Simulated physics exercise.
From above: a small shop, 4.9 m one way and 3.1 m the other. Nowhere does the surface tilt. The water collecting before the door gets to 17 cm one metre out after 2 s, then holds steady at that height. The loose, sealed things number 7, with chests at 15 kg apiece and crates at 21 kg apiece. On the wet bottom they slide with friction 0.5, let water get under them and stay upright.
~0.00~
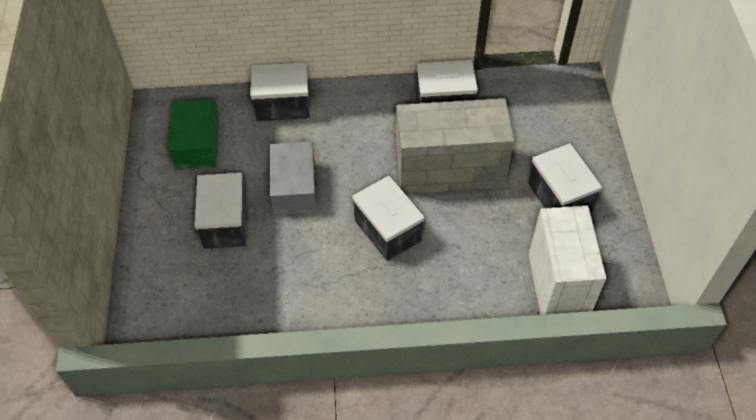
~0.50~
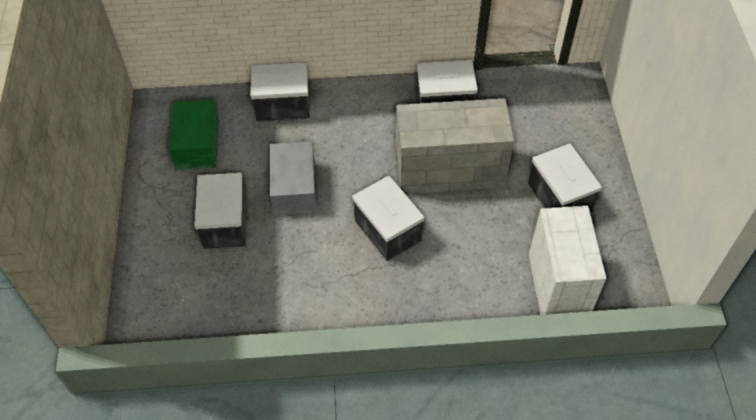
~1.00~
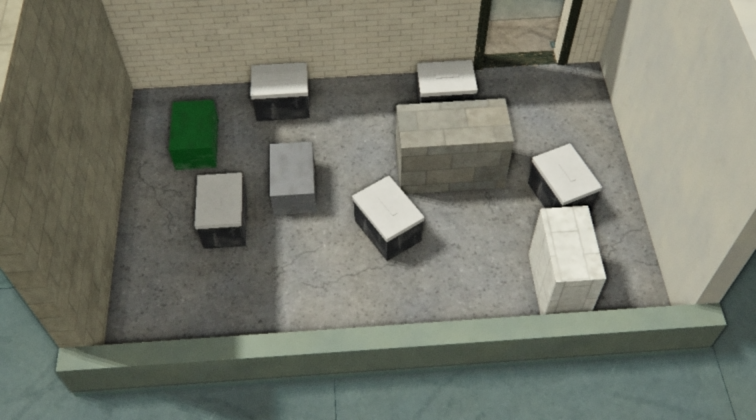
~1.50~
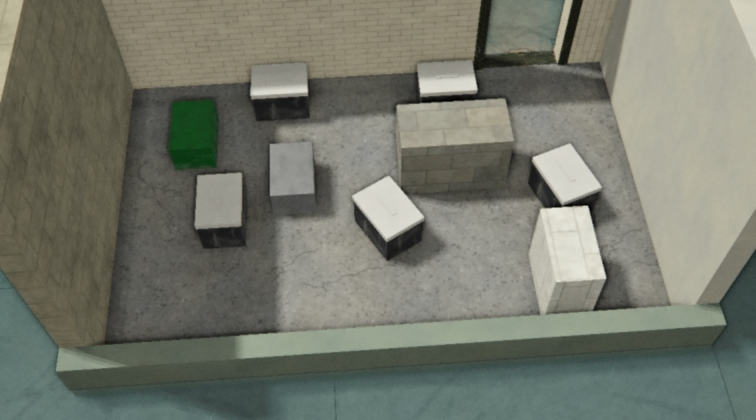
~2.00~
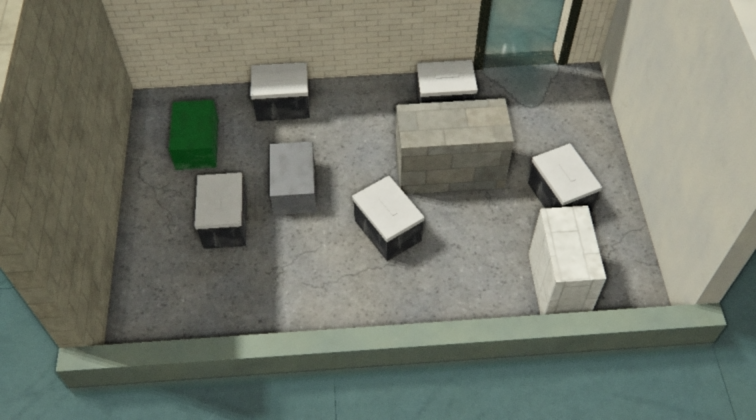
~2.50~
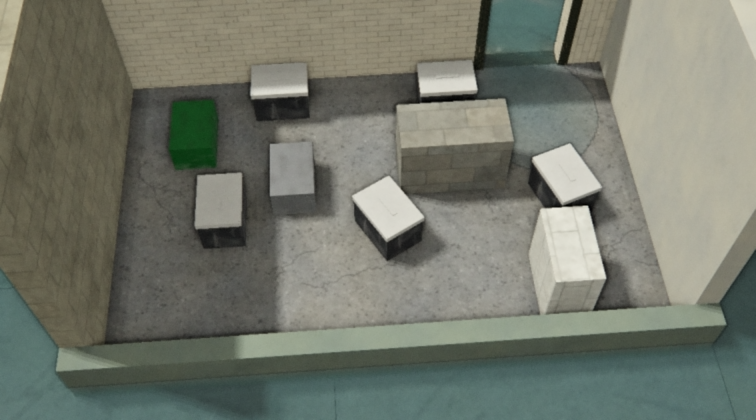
Blue-green water spreading outside a small walled shop, reaching the back doorway, then fanning onto the floor as boxes stay still.
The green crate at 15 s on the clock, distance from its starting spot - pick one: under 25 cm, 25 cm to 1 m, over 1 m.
Under 25 cm.
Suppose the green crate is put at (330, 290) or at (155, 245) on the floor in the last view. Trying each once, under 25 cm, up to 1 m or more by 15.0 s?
Taking them in order, it keeps its spot and then it keeps its spot.
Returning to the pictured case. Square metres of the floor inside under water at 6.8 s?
Close to 10.0 m2, I'd say.
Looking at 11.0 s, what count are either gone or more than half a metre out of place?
I count 1 of them.
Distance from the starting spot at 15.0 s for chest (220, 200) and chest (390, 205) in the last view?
Net displacement, in order: 10 cm; 0 cm.
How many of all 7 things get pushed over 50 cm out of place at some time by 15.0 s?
The count comes to 1.
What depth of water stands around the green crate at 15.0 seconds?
I'd put it at about 8 cm.
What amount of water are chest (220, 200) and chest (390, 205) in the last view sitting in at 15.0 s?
Depths: Near 7 cm, then near 6 cm.
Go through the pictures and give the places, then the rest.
The green crate at (192, 124) rests on the ground; 0.0 m2 under water; 0 of 7 have shifted, in the first frame.
The green crate at (192, 124), on the bottom; 0.0 m2 under water; 0 of 7 have shifted, in the second frame.
The green crate at (192, 124) rests on the ground; water covers 0.0 m2; 0 of 7 have shifted, in the third frame.
The green crate at (192, 124), on the bottom; water covers 0.0 m2; 0 of 7 have shifted, in the fourth frame.
The green crate at (192, 124) rests on the ground; 0.3 m2 under water; 0 of 7 have shifted, in the fifth frame.
The green crate at (192, 124), on the bottom; 1.4 m2 under water; 0 of 7 have shifted, in the sixth frame.
After 3.5 s the green crate is near (192, 124), 0.0 m from its start, aground; 0 afloat.
After 6.8 s the green crate is near (192, 124), 0.0 m from its start, aground; 1 afloat.
After 11.0 s the green crate is near (192, 124), 0.0 m from its start, aground; 1 afloat.
After 15.0 s the green crate is near (192, 124), 0.0 m from its start, aground; 2 afloat.
